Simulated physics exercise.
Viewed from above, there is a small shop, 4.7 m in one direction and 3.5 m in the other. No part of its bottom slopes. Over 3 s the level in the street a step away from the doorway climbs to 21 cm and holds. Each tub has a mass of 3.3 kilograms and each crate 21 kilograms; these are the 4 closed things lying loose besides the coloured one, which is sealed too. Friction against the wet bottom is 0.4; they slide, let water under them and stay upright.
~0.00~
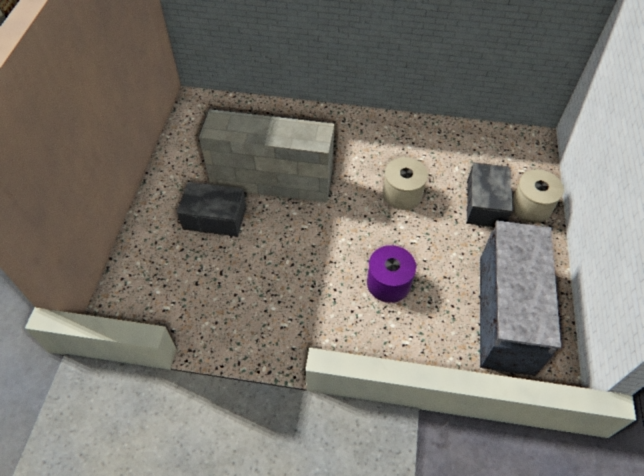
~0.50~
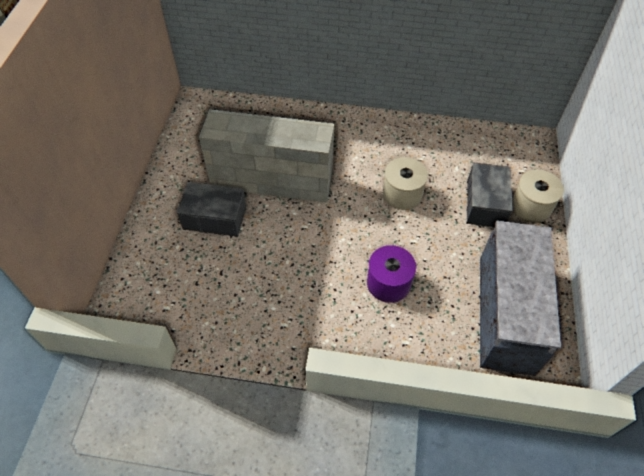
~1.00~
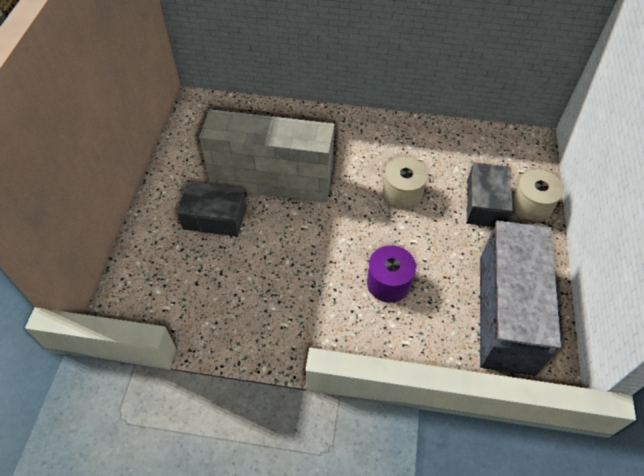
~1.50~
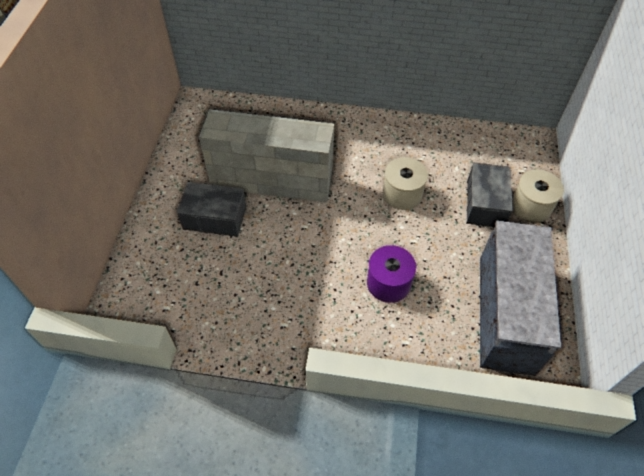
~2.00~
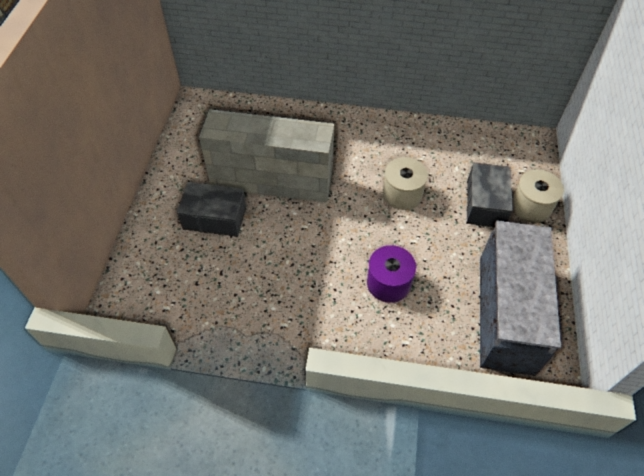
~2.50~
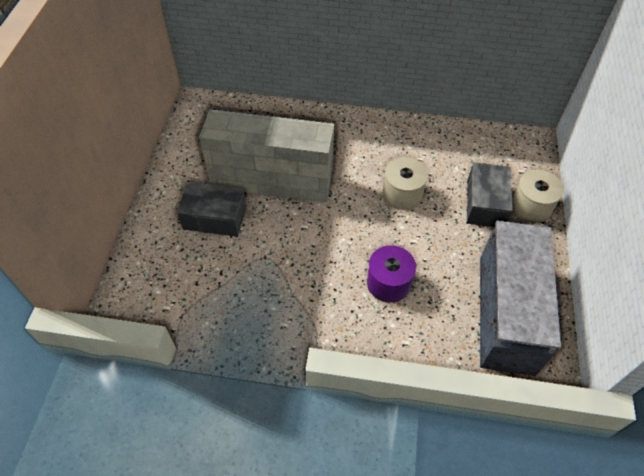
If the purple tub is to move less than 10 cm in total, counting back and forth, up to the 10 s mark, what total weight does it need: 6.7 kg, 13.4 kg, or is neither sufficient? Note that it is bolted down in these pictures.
13.4 kg is needed.
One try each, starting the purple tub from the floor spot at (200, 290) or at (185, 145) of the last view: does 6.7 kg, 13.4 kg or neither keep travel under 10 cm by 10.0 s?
The first try gives failure with both; the second gives failure with both.
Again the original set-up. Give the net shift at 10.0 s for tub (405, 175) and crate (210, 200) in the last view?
In turn: 150 cm, 150 cm.
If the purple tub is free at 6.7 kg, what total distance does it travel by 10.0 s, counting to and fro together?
Close to 50 centimetres all told.
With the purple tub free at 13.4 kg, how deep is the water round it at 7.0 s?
Something like 3 centimetres.
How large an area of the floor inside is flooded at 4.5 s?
Some 7.0 m2.
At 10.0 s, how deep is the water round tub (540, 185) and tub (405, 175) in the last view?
Around 11 cm and 12 cm.
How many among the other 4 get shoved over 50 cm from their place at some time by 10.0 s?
2 in all.
After 3.5 s the purple tub would be 0 cm from its start with 6.7 kg and 0 cm from its start with 13.4 kg; 0 cm of water round it then.
After 4.5 s the purple tub would be 5 cm from its start with 6.7 kg and 0 cm from its start with 13.4 kg; 3 cm of water round it then.
After 7.0 s the purple tub would be 17 cm from its start with 6.7 kg and 0 cm from its start with 13.4 kg; 3 cm of water round it then.
After 10.0 s the purple tub would be 53 cm from its start with 6.7 kg and 0 cm from its start with 13.4 kg; 5 cm of water round it then.
